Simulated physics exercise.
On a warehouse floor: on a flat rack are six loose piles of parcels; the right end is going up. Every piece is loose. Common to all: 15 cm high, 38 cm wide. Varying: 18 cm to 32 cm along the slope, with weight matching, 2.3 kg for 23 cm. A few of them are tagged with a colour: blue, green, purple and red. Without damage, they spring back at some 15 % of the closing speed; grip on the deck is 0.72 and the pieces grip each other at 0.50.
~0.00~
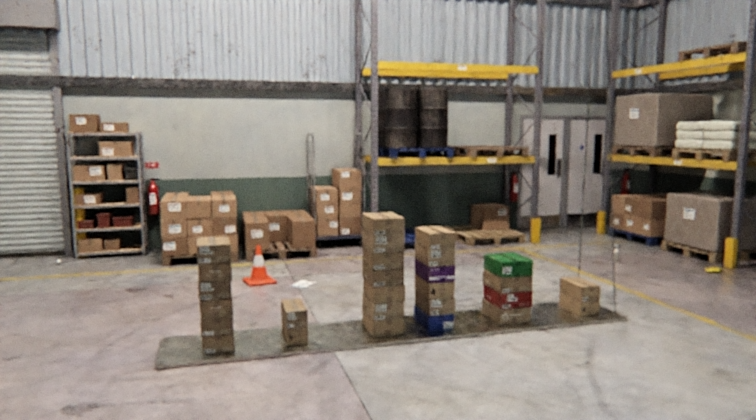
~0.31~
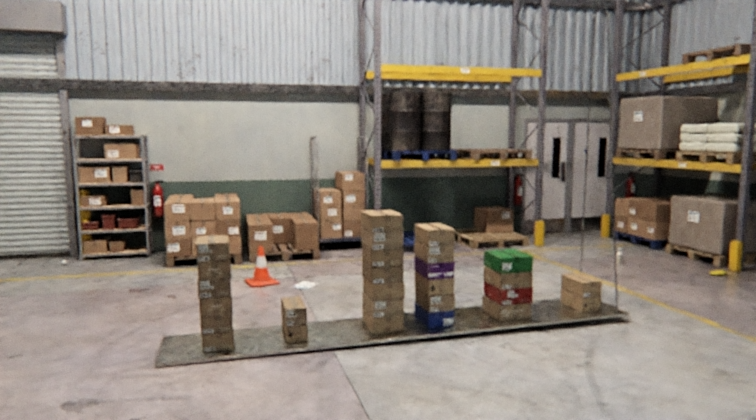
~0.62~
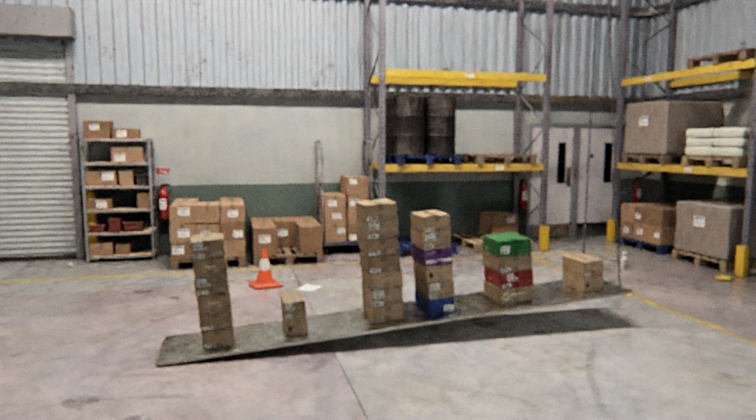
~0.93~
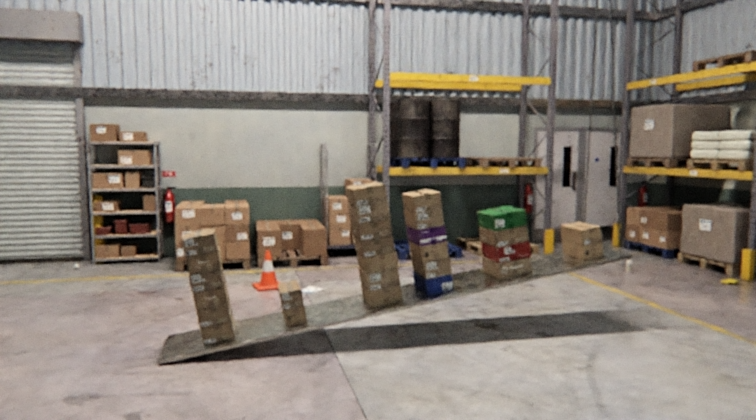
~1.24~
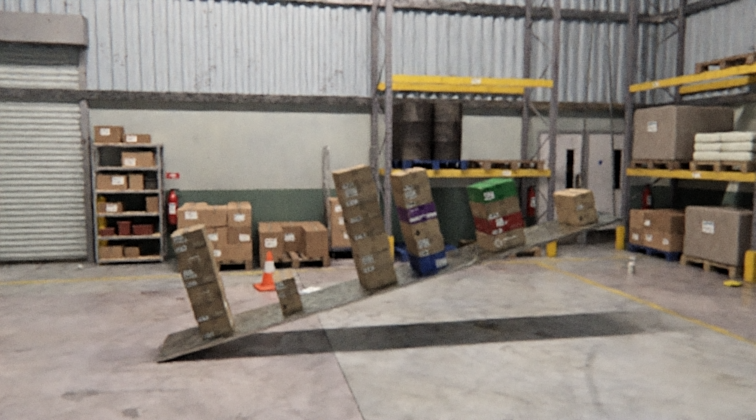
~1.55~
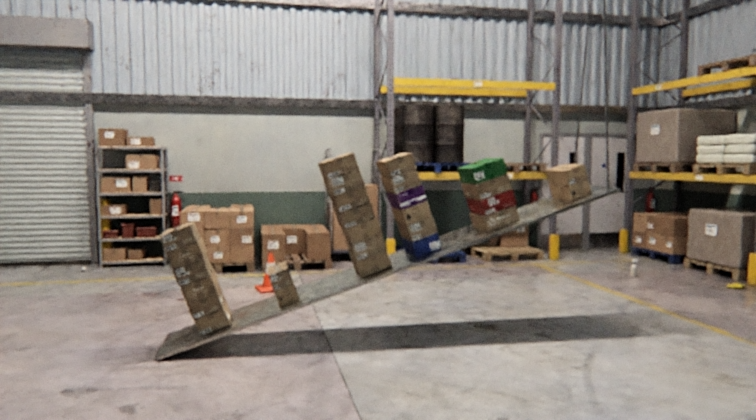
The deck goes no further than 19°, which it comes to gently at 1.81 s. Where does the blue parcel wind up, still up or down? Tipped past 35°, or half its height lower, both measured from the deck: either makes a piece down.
Once all is still, the blue parcel is down.
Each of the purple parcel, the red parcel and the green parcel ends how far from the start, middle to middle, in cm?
Moved: Purple 120, red 105, green 105.
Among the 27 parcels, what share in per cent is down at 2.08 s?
0 percent by then.
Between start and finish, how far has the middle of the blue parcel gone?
Roughly 90 cm.
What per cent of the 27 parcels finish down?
Close to 80 per cent of them.
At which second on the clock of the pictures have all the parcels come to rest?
That is at about 3.0 s.
By 1.76 s, slope 19°; none of the 27 parcels down, 19 disturbed; blue parcel tilted 6°; purple parcel tilted 6°.
By 2.08 s, slope 19°; none of the 27 parcels down, 19 disturbed; blue parcel tilted 34°; purple parcel tilted 34°.
By 2.36 s, slope 19°; 18 of the 27 parcels down; blue parcel on its side; purple parcel tilted 51°, 9 cm lower.
By 2.78 s, slope 19°; 20 of the 27 parcels down; blue parcel upside down; purple parcel tilted 45°, 11 cm lower.
When it is over (3.4 s), slope 19°; 21 of the 27 parcels down; blue parcel upside down; purple parcel tilted 36°, 16 cm lower; red parcel unmoved. In pixels of the last frame, middles, blue parcel near (378, 245), purple parcel near (308, 245).
